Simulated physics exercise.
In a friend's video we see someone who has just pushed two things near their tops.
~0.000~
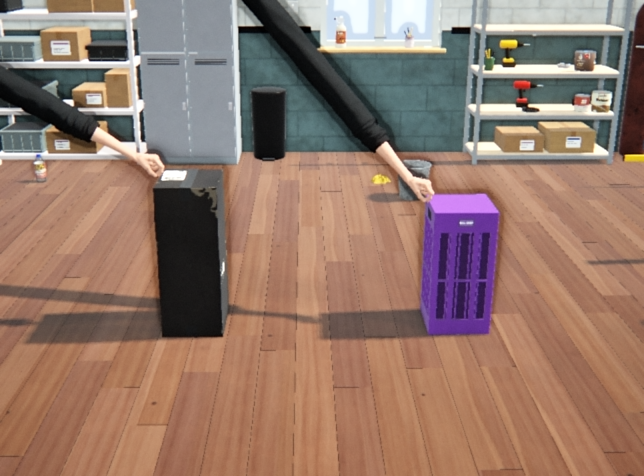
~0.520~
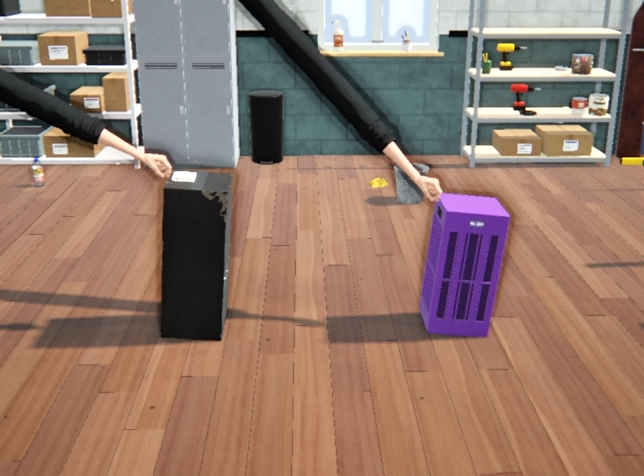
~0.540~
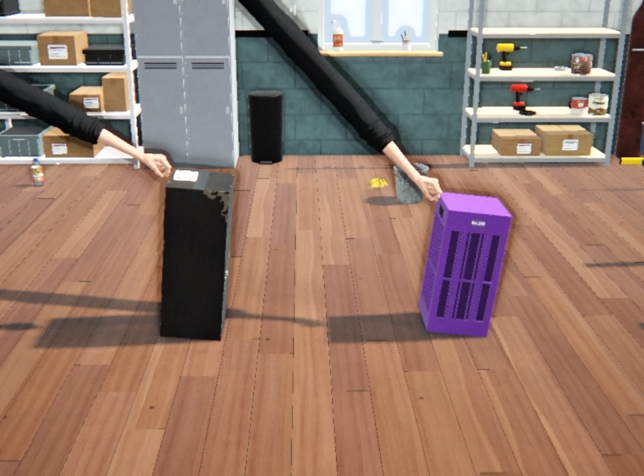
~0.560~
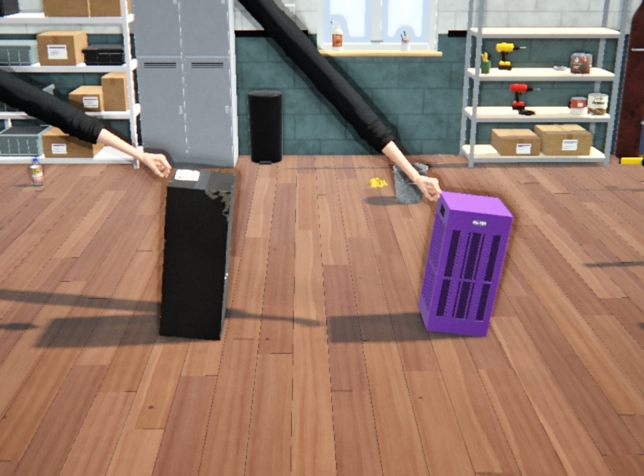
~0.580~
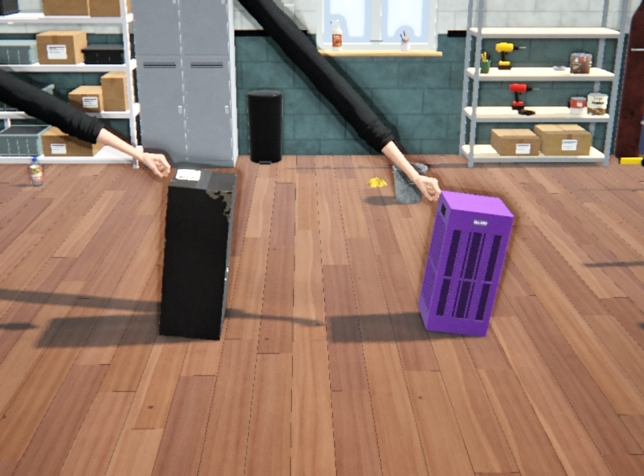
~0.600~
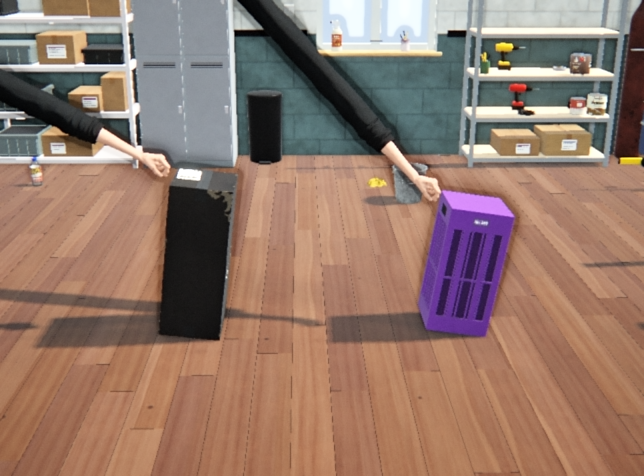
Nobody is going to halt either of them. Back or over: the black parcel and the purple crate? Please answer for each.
Result - black parcel: Comes back upright; purple crate: Comes back upright.
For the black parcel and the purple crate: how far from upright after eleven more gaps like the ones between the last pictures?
Tilts at that frame: 4° and 2°.
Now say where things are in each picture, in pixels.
The first picture shows black parcel (193, 252) upright; purple crate (457, 264) upright.
The second picture shows black parcel (197, 255) 4° off upright; purple crate (462, 265) 6° off upright.
The third picture shows black parcel (198, 254) 5° off upright; purple crate (462, 264) 7° off upright.
The fourth picture shows black parcel (198, 254) 6° off upright; purple crate (463, 264) 7° off upright.
The fifth picture shows black parcel (199, 253) 6° off upright; purple crate (463, 263) 8° off upright.
The sixth picture shows black parcel (199, 253) 7° off upright; purple crate (463, 263) 8° off upright.
Around 0.84 s, black parcel 3° off upright near (193, 255); purple crate upright near (453, 267).
Around 1.12 s, black parcel 3° off upright near (185, 255); purple crate upright near (455, 266).
Finally (2.1 s), the black parcel returns to its base, near (190, 256); the purple crate returns to its base, near (454, 267).
